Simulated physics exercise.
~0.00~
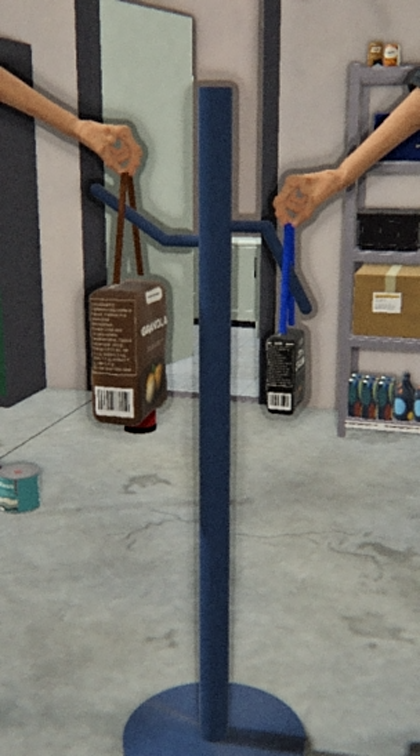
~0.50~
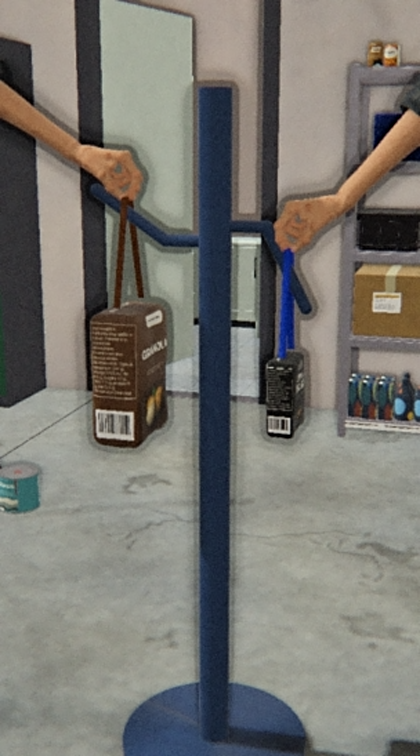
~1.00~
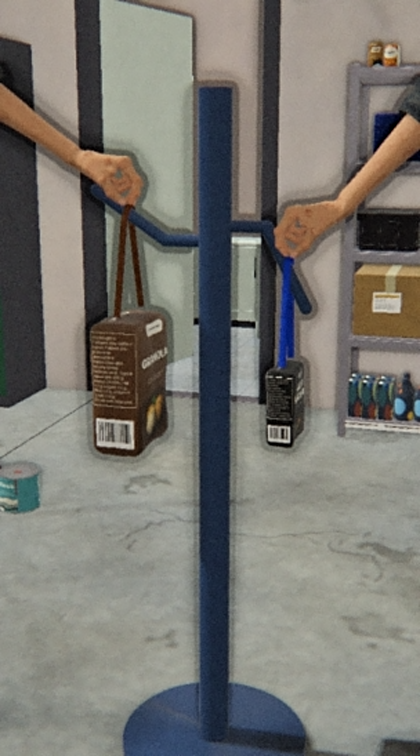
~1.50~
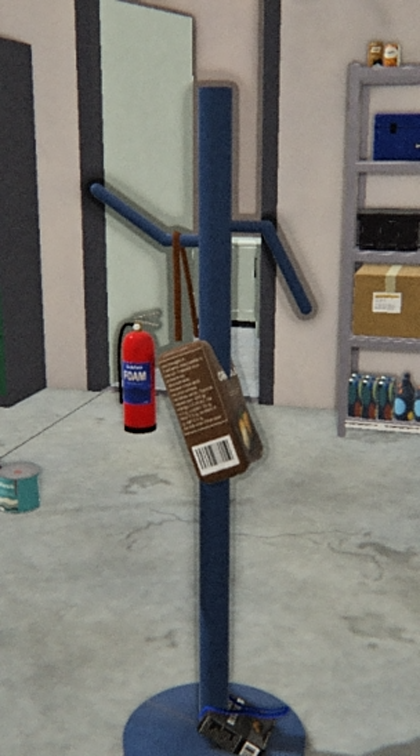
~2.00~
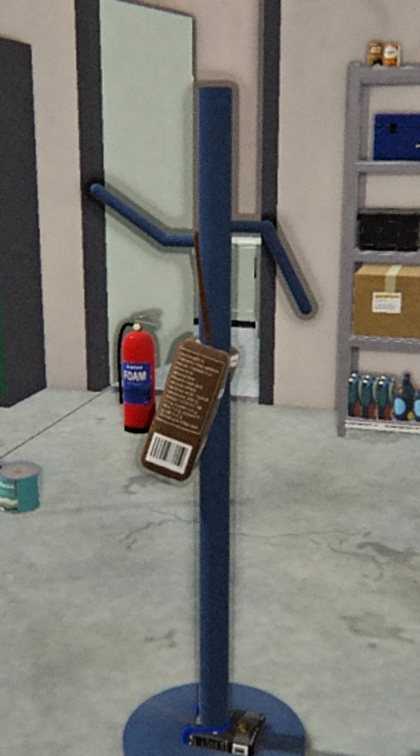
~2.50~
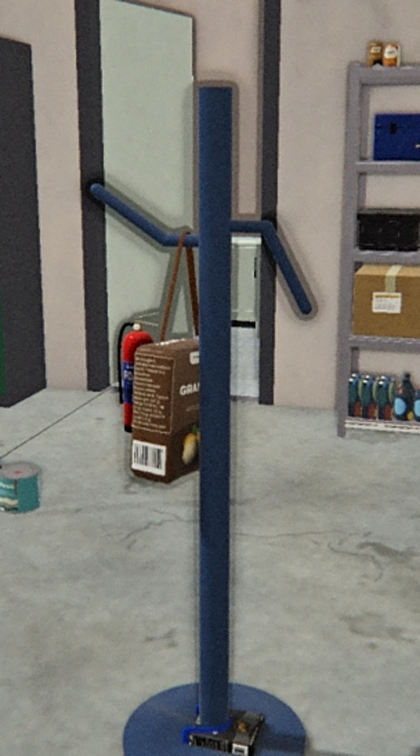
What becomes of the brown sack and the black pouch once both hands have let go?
The brown sack stays hanging from the left peg, close to the post, while the black pouch drops to the floor and lies at the foot of the stand.
Two hands lowered a brown sack and a black pouch by their straps onto the pegs of a blue stand and let go. The sack slid in toward the post, swung and stayed hanging, while the pouch dropped to the foot of the stand.
